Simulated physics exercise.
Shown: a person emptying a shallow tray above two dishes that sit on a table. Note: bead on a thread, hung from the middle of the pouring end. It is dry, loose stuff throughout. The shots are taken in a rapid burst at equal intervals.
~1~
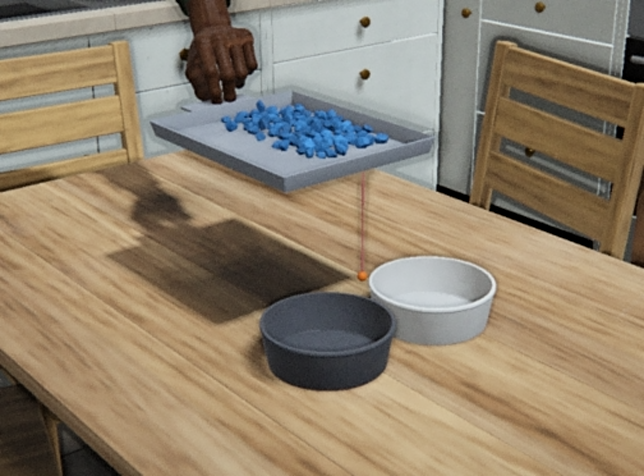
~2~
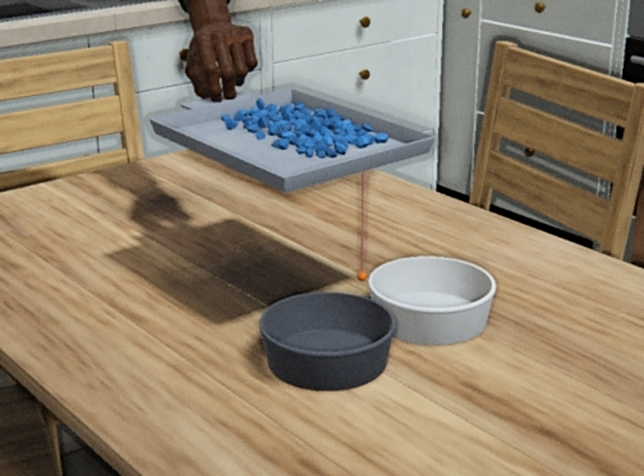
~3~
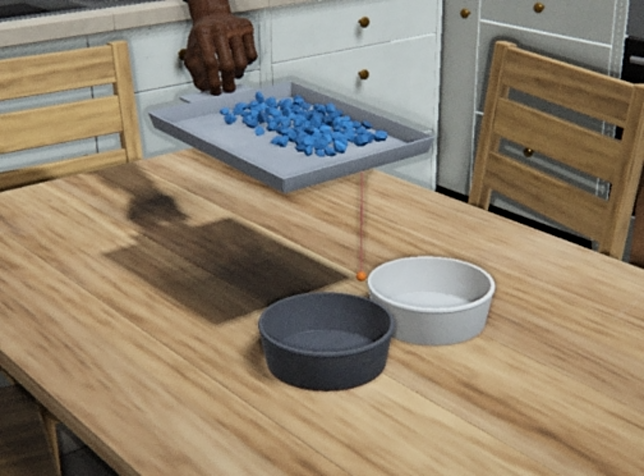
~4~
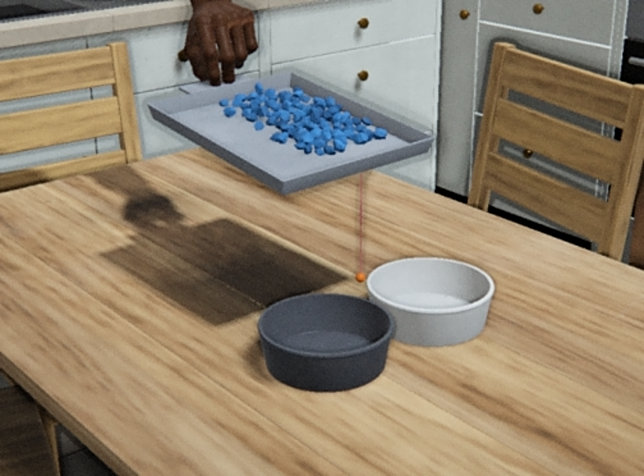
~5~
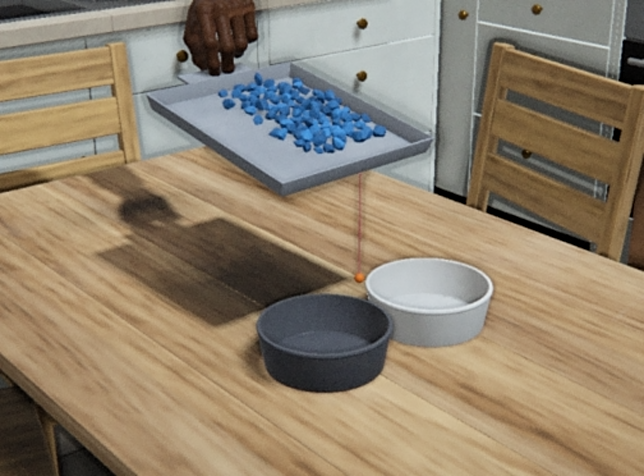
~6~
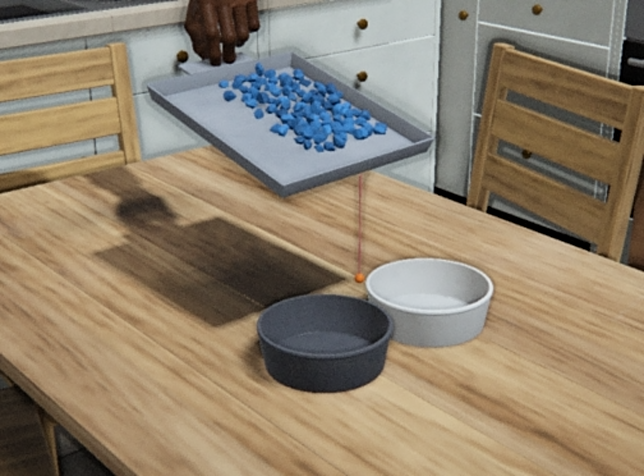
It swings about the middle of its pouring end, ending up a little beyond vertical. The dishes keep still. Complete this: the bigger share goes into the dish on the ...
Left.
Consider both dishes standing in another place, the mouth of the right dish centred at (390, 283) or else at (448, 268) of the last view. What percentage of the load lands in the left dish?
The first try yields 30% and the second yields 70%.
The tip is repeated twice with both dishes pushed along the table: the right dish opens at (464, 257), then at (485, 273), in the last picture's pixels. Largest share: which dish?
The leftmost dish, then the leftmost dish.
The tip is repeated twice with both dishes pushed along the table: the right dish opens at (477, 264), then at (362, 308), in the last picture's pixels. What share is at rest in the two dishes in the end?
Roughly 60 % and then 80 %.
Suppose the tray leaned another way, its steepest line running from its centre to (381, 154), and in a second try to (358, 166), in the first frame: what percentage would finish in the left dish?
Roughly 0 percent, then 10 percent.
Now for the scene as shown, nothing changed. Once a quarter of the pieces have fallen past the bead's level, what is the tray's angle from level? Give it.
Close to 90° of tilt at that moment.
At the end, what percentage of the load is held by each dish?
Per hundred pieces, the left dish ends with about 60 and the right dish with about 20.
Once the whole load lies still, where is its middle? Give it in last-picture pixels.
The centre comes to rest close to (357, 349).
Soon, tray tipped steeply; nearly all on the tray; a small part in the air.
A while on, tray tipped right over; about two thirds on the tray; a small part in the left dish; a small part in the right dish; a small part outside both; a small part in the air.
Towards the end, tray tipped past a quarter turn; about two thirds in the left dish; about a quarter in the right dish; a small part outside both.
Finally, tray tipped past a quarter turn; about two thirds in the left dish; about a quarter in the right dish; a small part outside both.
